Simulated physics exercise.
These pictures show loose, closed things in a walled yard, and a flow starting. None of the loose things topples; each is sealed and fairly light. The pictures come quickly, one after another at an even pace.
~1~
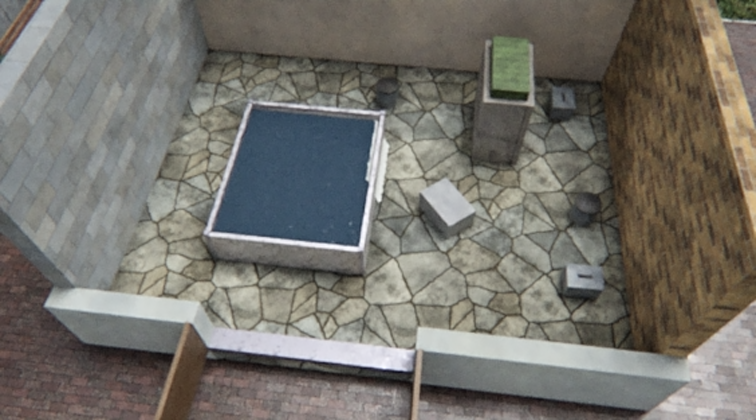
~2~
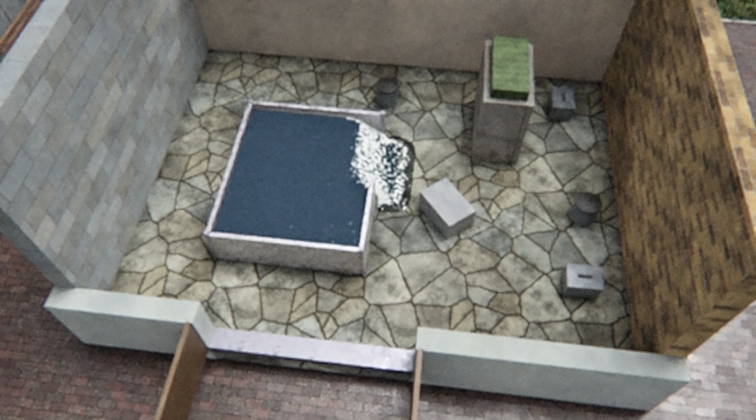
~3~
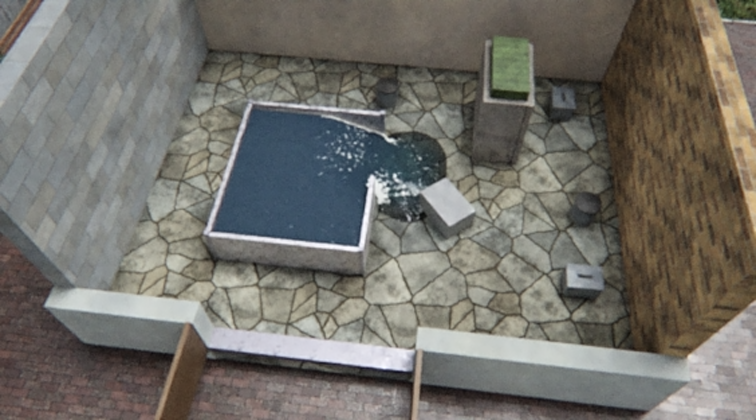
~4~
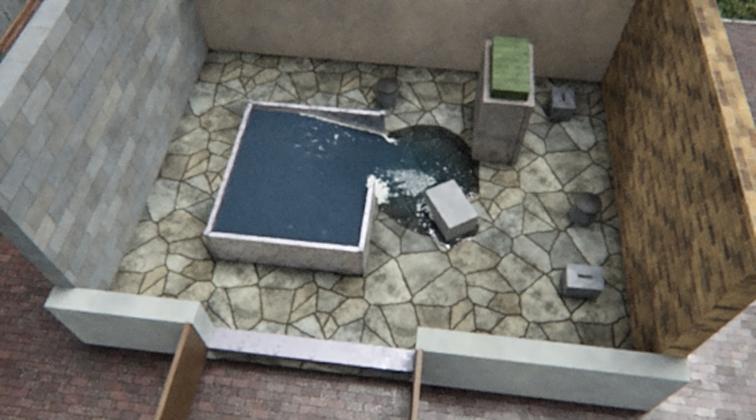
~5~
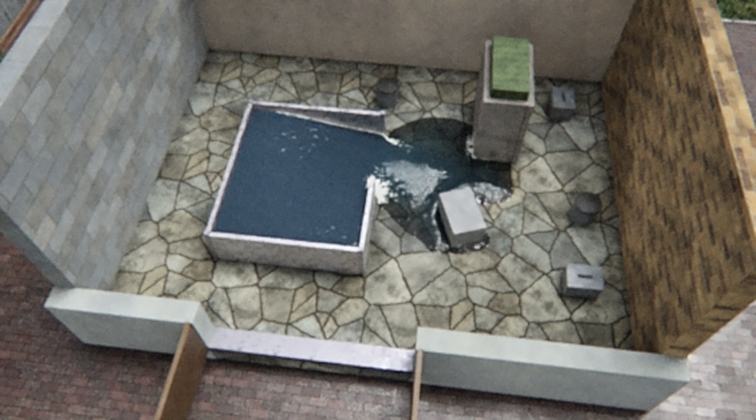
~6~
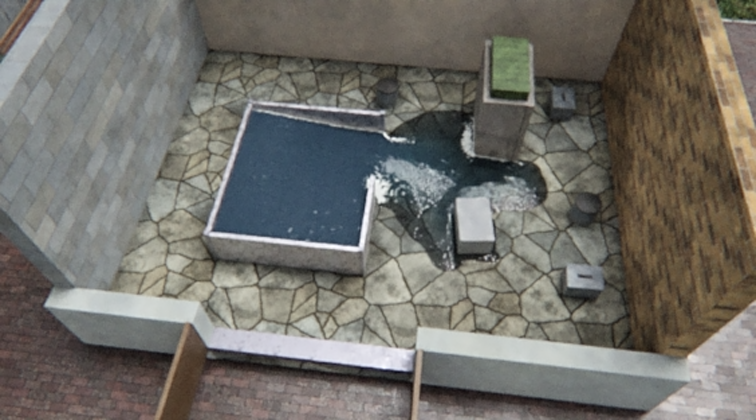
Dark blue water bursts through the right side of a low, pale-walled square basin in a stone-paved yard, seen from high above by a still camera. A light grey block sits right of the basin, near a tall pillar topped with green, with smaller grey blocks toward the brown right wall. Foaming water spreads rightward across the paving, reaches the pillar's base, and turns and pushes the nearest block slightly right.
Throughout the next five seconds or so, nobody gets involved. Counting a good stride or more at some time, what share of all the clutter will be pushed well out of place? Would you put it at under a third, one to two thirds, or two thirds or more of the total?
The things swept well aside make up two thirds or a bigger part.
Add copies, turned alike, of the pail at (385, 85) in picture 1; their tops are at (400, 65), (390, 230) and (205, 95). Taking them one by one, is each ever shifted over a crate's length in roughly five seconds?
Here's how it goes: Never gets far, never gets far, and lastly never gets far.
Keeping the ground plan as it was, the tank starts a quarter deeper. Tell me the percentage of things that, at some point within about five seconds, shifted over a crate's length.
Around 80 in a hundred.
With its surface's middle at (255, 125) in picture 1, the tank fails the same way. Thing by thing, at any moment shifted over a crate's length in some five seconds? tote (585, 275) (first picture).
My call: Never so far.
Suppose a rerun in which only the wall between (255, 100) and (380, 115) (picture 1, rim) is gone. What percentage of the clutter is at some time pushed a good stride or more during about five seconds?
Estimate: Close to 60 per cent.
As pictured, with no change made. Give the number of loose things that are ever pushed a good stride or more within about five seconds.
So that is 4.
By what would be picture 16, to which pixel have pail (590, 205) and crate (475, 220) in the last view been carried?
Approximately (617, 231), and approximately (557, 297).
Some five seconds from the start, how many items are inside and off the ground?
Count: 2.
A moment on, 1 of 5 are well off their spots; 0 afloat.
Next, 2 of 5 are well off their spots; 1 afloat.
Later, 3 of 5 are well off their spots; 3 afloat.
In the end, 4 of 5 are well off their spots, and 4 have been at some point; 2 afloat.
